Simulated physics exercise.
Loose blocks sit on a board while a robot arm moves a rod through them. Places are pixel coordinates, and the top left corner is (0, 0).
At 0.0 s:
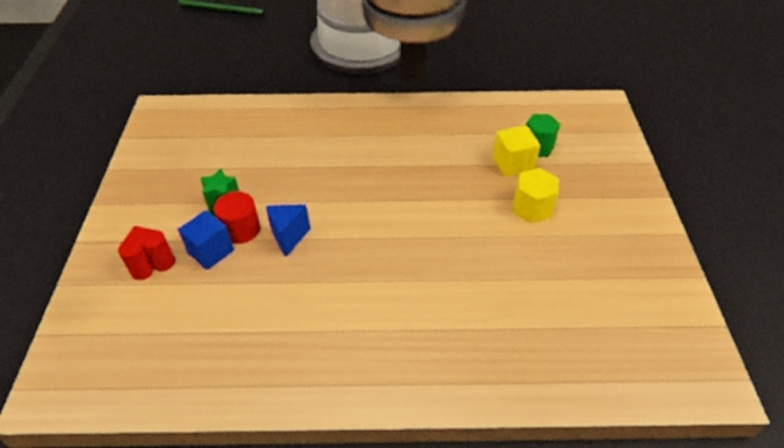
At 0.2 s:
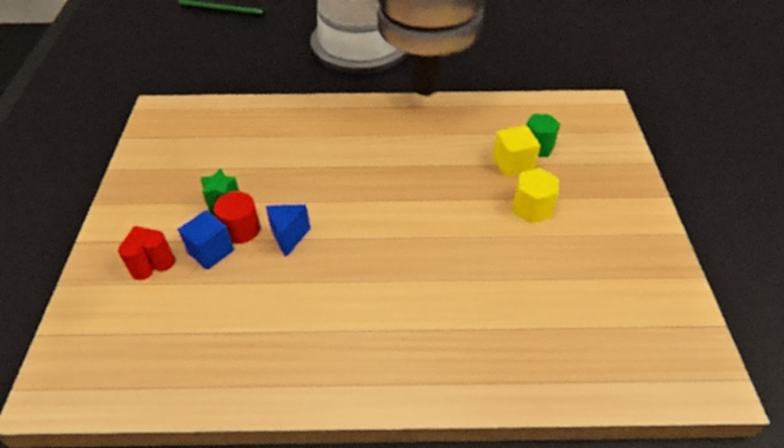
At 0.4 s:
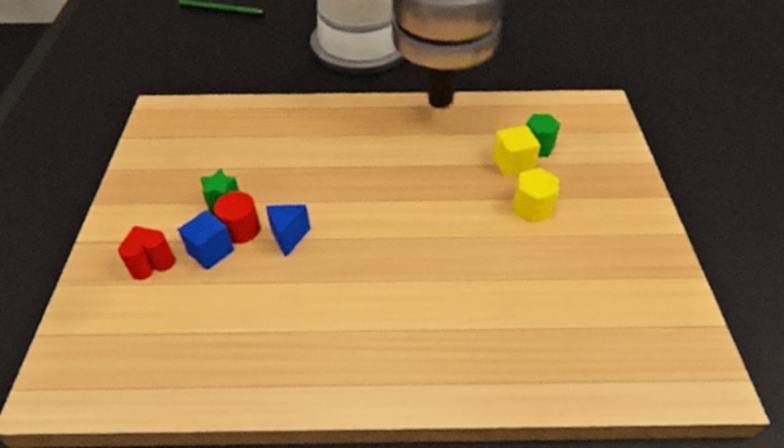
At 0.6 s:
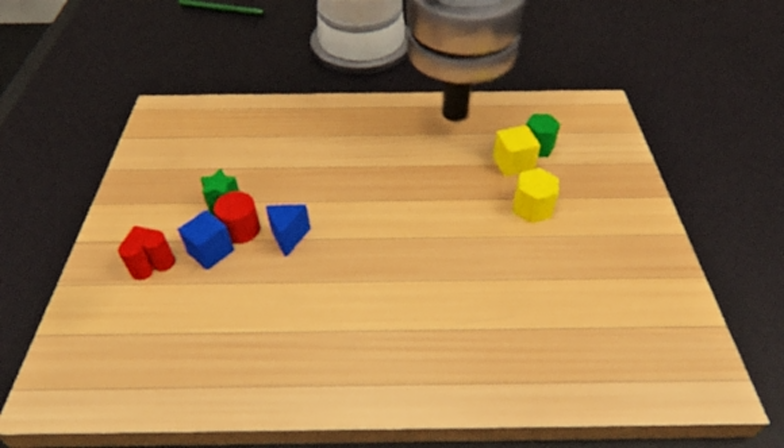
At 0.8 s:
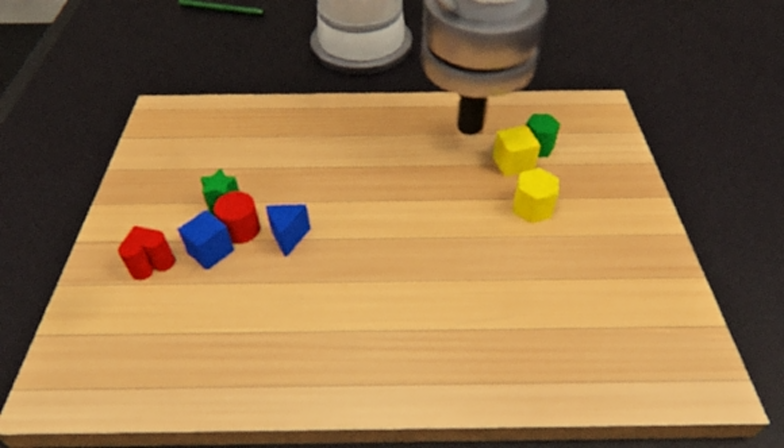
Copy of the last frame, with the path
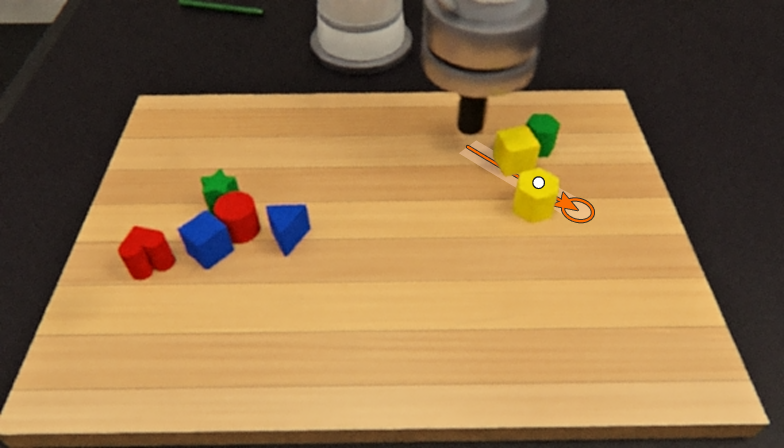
The robot arm's dark rod moved a short way over the far part of the wooden board, sliding right and toward the viewer near the yellow blocks, while all the colored blocks stayed still.
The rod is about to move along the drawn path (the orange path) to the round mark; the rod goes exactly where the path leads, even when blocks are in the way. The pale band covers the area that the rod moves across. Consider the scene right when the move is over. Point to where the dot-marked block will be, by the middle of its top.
The middle of its upper face should be somewhere near (551, 196).
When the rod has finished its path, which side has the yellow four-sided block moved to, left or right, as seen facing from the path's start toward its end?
It moves over to the left.
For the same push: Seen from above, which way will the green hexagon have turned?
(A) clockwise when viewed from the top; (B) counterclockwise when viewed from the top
The one that fits is B, counterclockwise when viewed from the top.
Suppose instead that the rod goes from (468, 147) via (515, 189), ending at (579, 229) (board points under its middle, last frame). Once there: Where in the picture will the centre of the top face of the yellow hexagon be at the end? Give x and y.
I'd say the yellow hexagon ends with its top centre at (597, 233).
Drawn move, from (468, 147) directly to (578, 210); the dot is on the yellow hexagon.
The first path, step by step. One third of the way, rod at (505, 149); yellow four-sided block at (544, 147), turned 15° anticlockwise; green hexagon at (551, 123), turned 25° anticlockwise.
Two thirds of the way, rod at (543, 170); yellow four-sided block at (576, 154), turned 70° anticlockwise; yellow hexagon at (543, 188), turned 20° clockwise; green hexagon at (551, 123), turned 25° anticlockwise.
At the end, rod at (584, 192); yellow four-sided block at (588, 160), turned 120° anticlockwise; yellow hexagon at (551, 196), turned 60° clockwise; green hexagon at (551, 123), turned 25° anticlockwise.
